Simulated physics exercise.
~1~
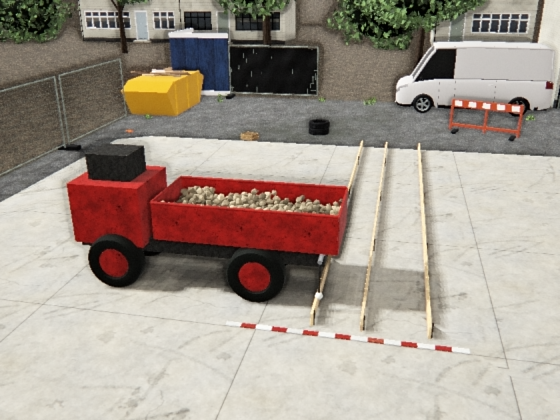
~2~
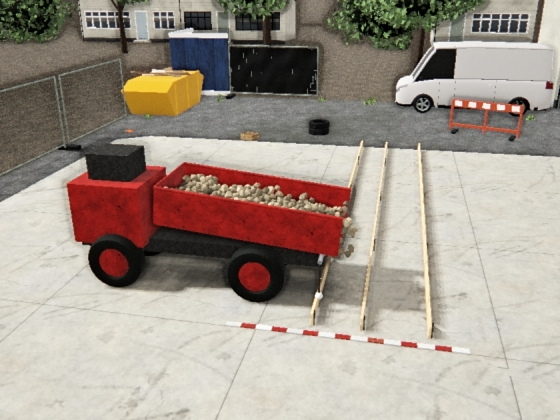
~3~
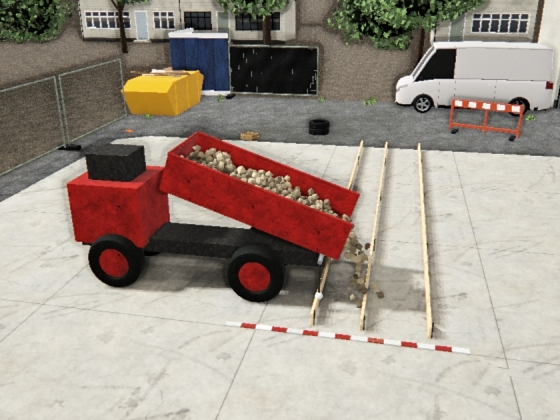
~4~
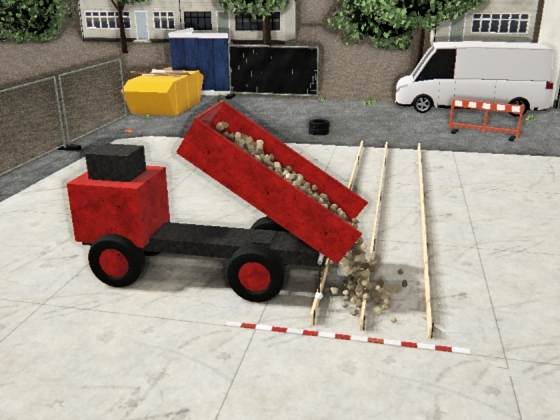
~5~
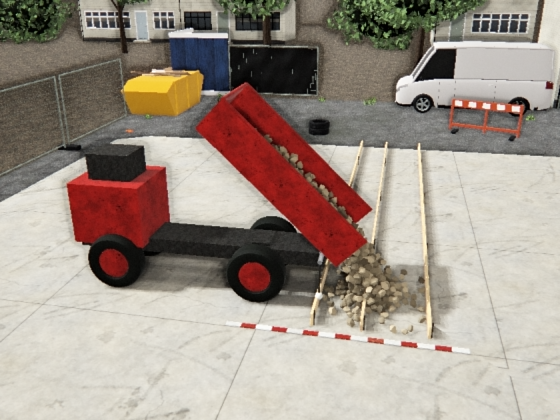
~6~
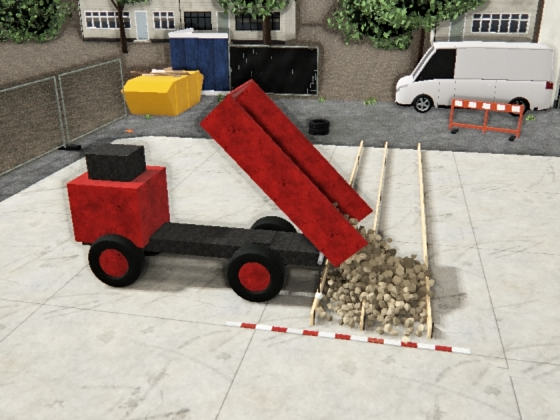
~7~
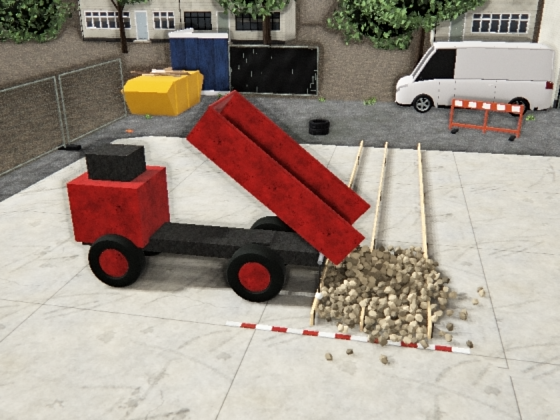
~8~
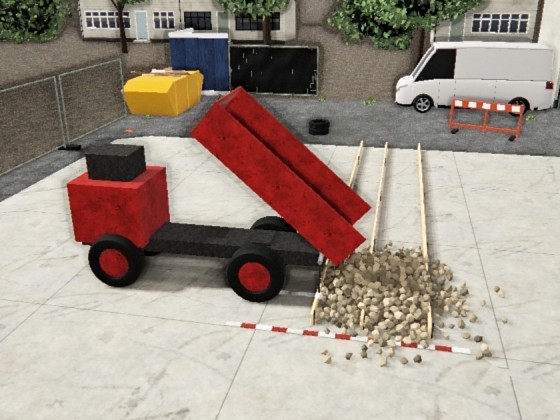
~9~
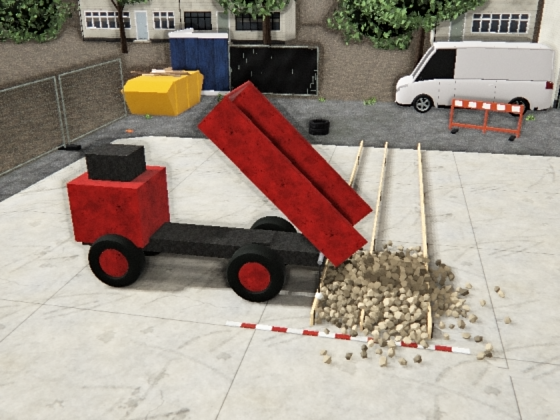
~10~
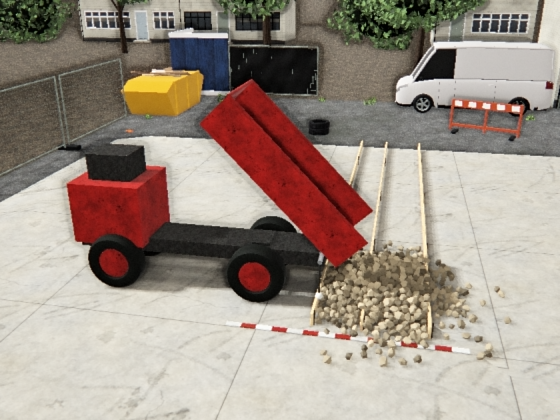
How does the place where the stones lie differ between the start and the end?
At the start the stones are loaded in the red body of the truck. At the end they lie in a spread heap on the ground behind it, lower and further right, among the wooden planks, with a few scattered beyond.
A red truck raises its body until its stones slide out and lie among wooden planks.
